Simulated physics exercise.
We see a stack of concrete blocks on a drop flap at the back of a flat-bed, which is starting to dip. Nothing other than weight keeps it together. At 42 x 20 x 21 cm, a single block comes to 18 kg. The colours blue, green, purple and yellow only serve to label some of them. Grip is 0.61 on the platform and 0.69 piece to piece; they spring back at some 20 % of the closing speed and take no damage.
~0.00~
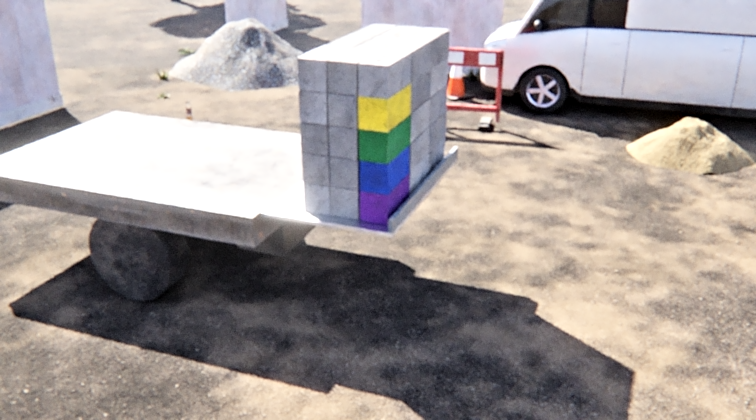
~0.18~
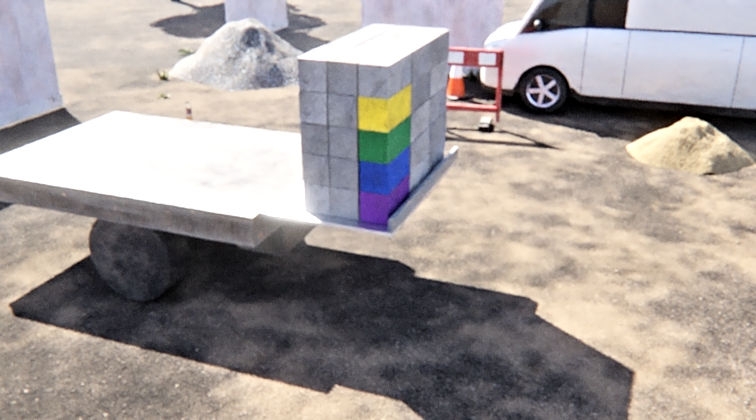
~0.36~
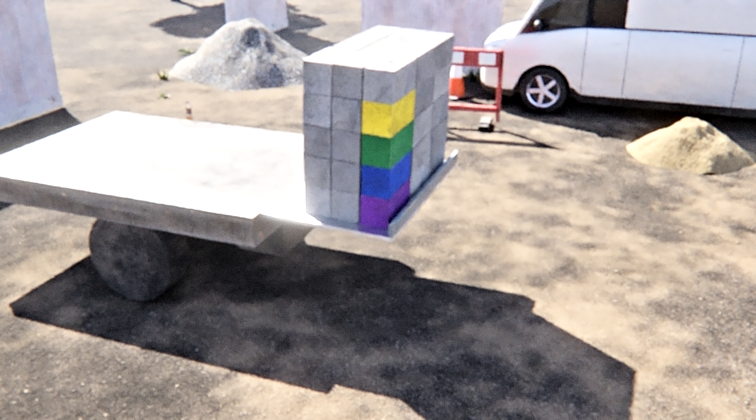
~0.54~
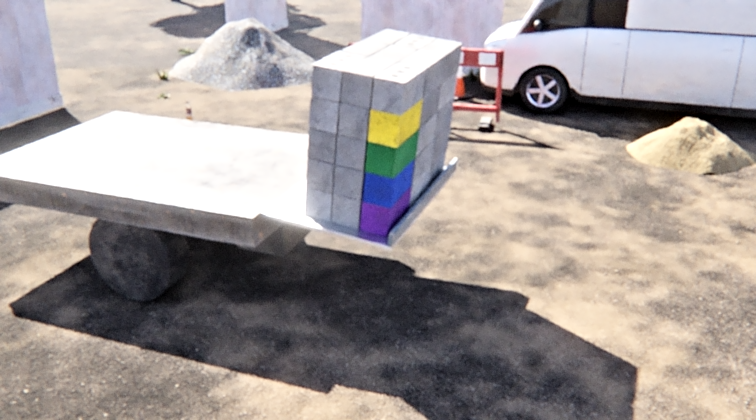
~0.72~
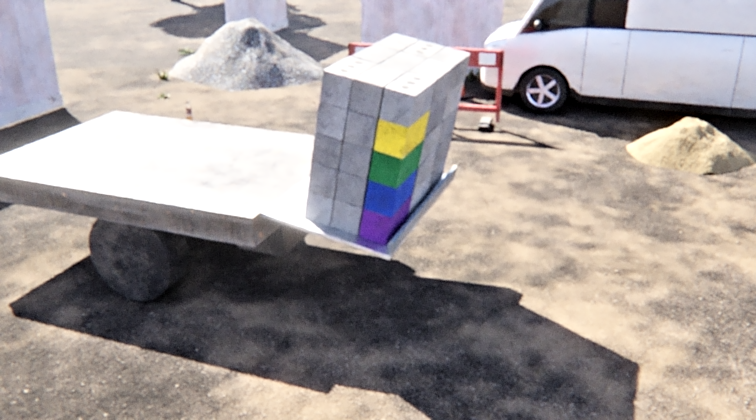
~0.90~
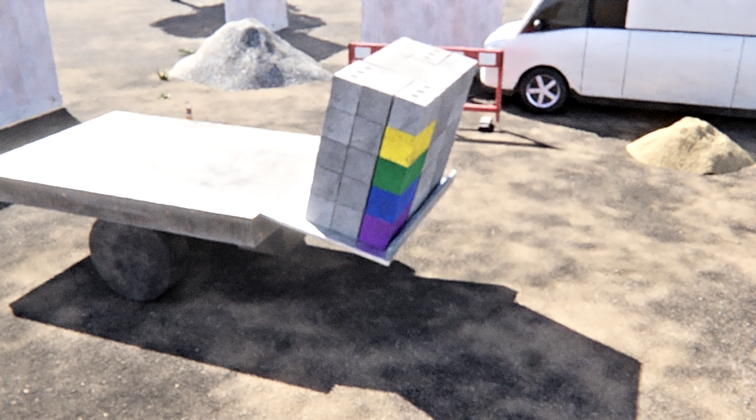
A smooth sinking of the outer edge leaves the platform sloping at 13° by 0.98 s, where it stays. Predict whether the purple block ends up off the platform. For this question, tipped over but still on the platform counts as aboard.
The purple block stays on the platform.
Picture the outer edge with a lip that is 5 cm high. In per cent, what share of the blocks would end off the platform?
Share at the end: 60 percent.
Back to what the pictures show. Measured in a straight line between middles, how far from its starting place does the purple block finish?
Roughly 15 cm.
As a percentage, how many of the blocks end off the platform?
Roughly 60 per cent of them.
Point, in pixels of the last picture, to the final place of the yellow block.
Look near (535, 340) in the final frame.
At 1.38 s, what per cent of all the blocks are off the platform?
By then 25 %.
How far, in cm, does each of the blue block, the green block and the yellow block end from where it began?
The blue one ends 120 cm from where it began, the green one 150 cm, and the yellow one 180 cm.
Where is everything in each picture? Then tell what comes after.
In the first picture (pixels give the middle of a visible side; leans and shifts are taken against what carries them), platform's outer corner (390, 236) slope 0°; purple block (374, 208); blue block (374, 178); yellow block (373, 115); none has stirred.
Platform's outer corner (390, 236) slope 0°; purple block (374, 208), in the second picture.
Platform's outer corner (390, 240) slope 2°; purple block (374, 212), in the third picture.
Platform's outer corner (389, 249) slope 6°; purple block (375, 220), in the fourth picture.
Platform's outer corner (388, 258) slope 10°; purple block (375, 227), in the fifth picture.
Platform's outer corner (386, 264) slope 13°; purple block (375, 232); yellow block (397, 147) 19 mm from its place; green block (389, 176); movement in 15 of them, in the sixth picture.
After 1.38 s, slope 13°; 11 of the 45 blocks off the platform; purple block 24° from how it stood; blue block 26° from how it stood.
After 1.80 s, slope 13°; 27 of the 45 blocks off the platform; purple block 26° from how it stood; yellow block on its side.
In the end (3.0 s), slope 13°; 27 of the 45 blocks off the platform; purple block 26° from how it stood; blue block on its side; green block on its side. From the last view, middles, purple block near (394, 219), blue block near (451, 325).
